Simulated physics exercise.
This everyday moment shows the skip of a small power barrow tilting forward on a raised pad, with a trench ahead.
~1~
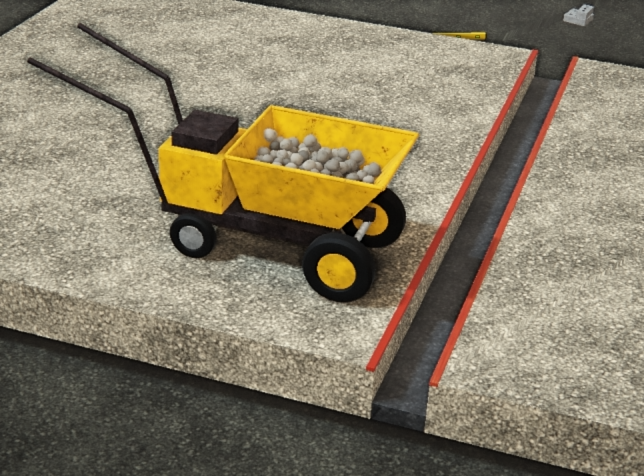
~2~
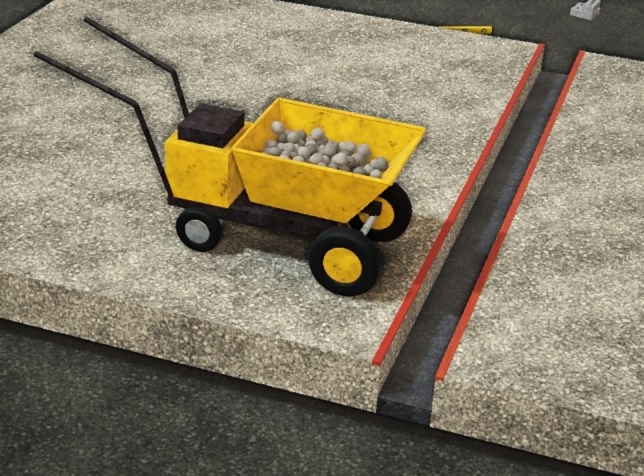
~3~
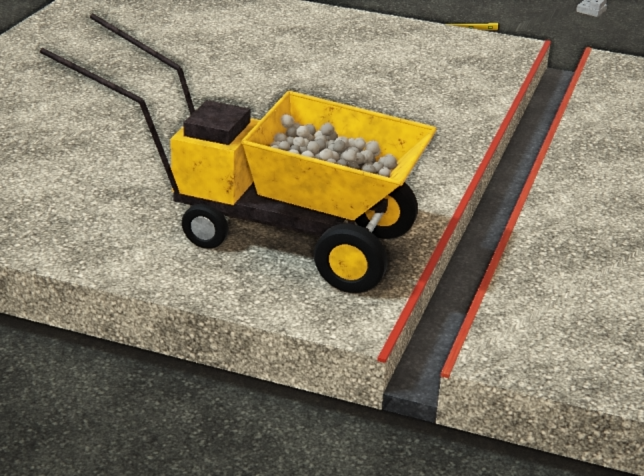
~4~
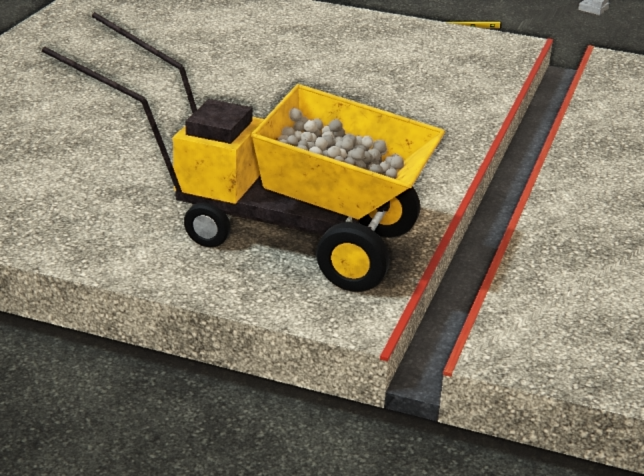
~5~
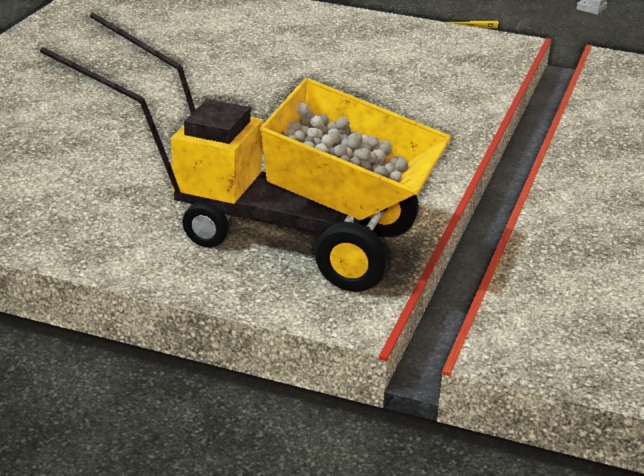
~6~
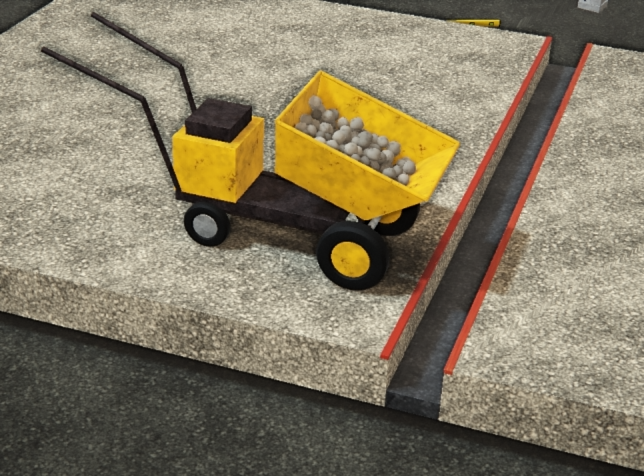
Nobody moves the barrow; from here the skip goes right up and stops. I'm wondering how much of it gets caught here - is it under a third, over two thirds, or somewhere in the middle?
The trench ends up with a part smaller than a third.
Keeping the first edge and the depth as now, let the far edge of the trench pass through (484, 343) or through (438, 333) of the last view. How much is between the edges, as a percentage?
In order: 80 per cent, then 0 per cent.
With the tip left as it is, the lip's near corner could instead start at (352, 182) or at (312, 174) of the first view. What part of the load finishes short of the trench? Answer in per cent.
0 % and 20 %, in that order.
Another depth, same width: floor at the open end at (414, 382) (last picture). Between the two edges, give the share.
The share would be around 20 per cent.
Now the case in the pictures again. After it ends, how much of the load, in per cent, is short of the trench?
Close to 0 in a hundred.
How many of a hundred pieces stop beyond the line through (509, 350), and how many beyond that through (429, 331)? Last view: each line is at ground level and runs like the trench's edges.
Close to 20 and 70 per cent respectively.
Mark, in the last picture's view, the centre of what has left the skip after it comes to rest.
The centre comes to rest near (499, 284).
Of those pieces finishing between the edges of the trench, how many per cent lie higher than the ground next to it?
About 10 per cent.
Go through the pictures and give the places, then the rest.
Lip of the skip (383, 189), level; top of the load (303, 157), river pebbles; first edge of the trench (386, 336); far edge (448, 350), the trench under half as wide as the skip, and about as deep as wide, in the first frame.
Lip of the skip (390, 184), level; top of the load (304, 153), in the second frame.
Lip of the skip (401, 183), tipped barely; top of the load (313, 148), in the third frame.
Lip of the skip (409, 186), tipped a little; top of the load (310, 148), in the fourth frame.
Lip of the skip (416, 193), tipped a little; top of the load (316, 144), in the fifth frame.
Lip of the skip (426, 200), tipped clearly; top of the load (312, 140); first edge of the trench (401, 324); far edge (462, 338), in the sixth frame.
Just after the last frame, skip tipped steeply; every one in the skip.
A moment on, skip tipped steeply; the larger part in the skip; just a few in or heaped over the trench; about a tenth beyond it; just a few falling.
Further on, skip tipped right over; roughly a third in the skip; roughly a quarter in or heaped over the trench; roughly half beyond it.
When it is over, skip tipped right over; roughly a quarter in the skip; roughly a quarter in or heaped over the trench; roughly half beyond it.
